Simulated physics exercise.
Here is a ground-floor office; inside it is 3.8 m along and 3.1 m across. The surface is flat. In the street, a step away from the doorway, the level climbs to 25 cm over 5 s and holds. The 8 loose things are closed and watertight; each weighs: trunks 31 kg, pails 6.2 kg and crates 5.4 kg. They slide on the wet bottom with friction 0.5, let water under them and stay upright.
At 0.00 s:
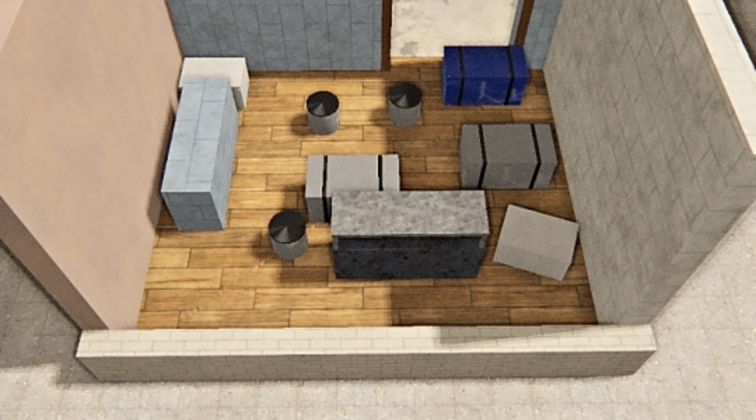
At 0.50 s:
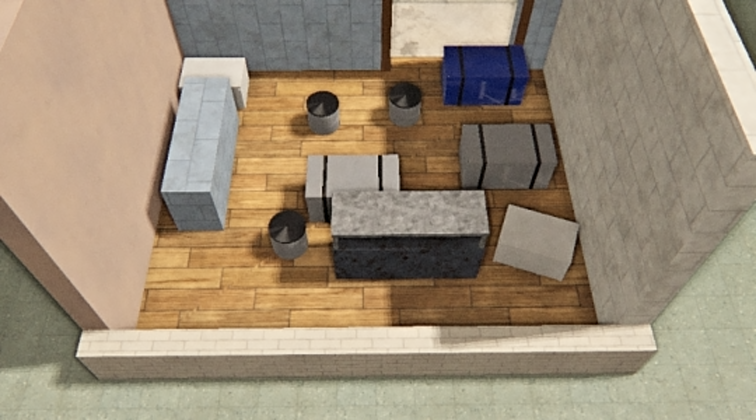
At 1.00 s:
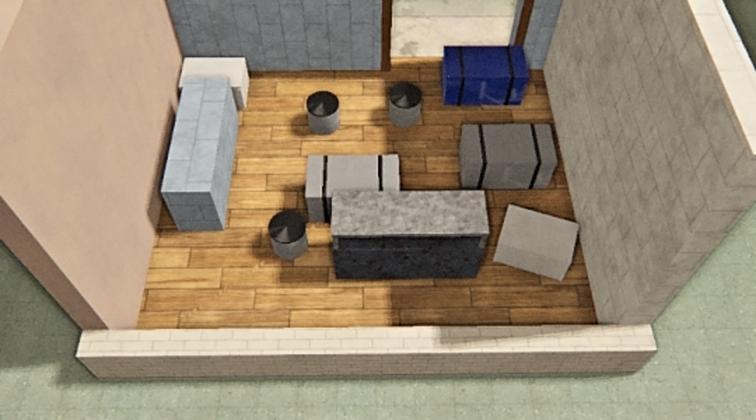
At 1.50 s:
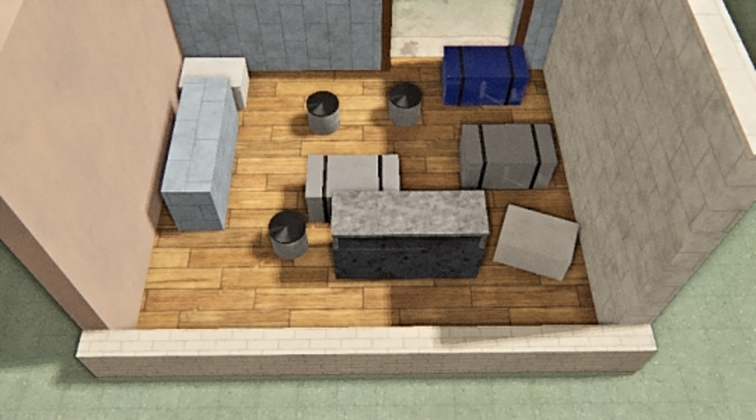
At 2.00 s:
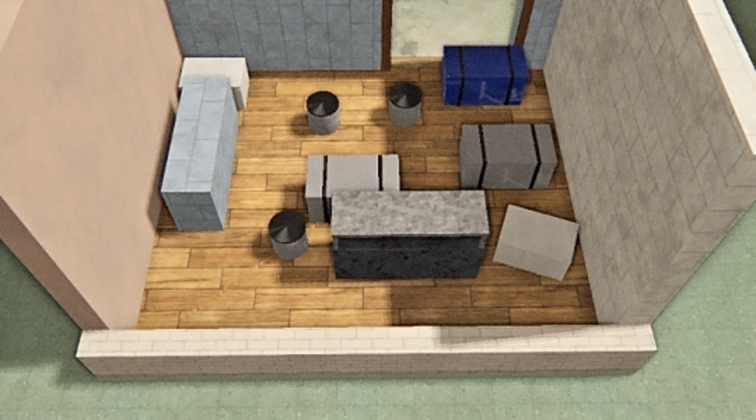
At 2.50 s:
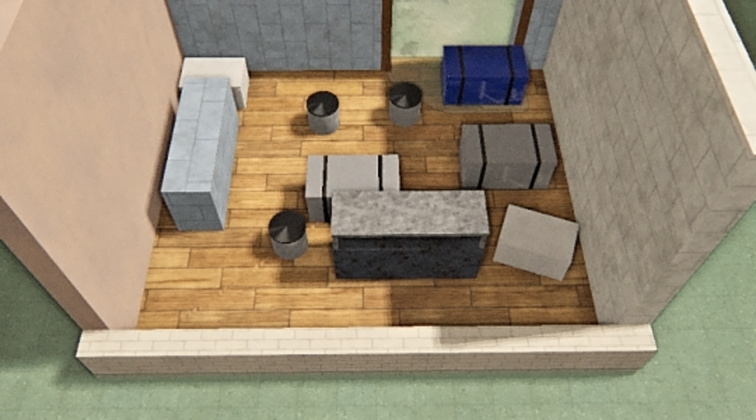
We see a small wood-floored room from above, with a blue trunk, grey crates, pails and a dark counter all staying still, while the pale ground outside turns greenish, first in front, then beyond the doorway.
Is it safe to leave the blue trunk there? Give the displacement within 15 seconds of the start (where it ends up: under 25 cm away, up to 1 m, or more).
Blue trunk gets carried off.
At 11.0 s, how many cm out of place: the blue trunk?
Roughly 250 cm by then.
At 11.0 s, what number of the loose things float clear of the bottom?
At that moment 8.
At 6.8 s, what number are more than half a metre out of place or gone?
I count 4.
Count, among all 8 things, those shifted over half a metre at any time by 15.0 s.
I count 7.
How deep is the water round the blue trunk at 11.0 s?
Roughly 18 cm.
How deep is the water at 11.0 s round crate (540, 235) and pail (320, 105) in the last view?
About 19 and 8 cm.
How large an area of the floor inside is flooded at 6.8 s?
Roughly 10.0 m2.
After 3.5 s the blue trunk is near (488, 69), 0.1 m from its start, aground; 0 afloat.
After 6.8 s the blue trunk is near (521, 157), 1.3 m from its start, afloat; 2 afloat.
After 11.0 s the blue trunk is near (534, 270), 2.4 m from its start, afloat; 8 afloat.
After 15.0 s the blue trunk is near (318, 286), 3.0 m from its start, afloat; 8 afloat.
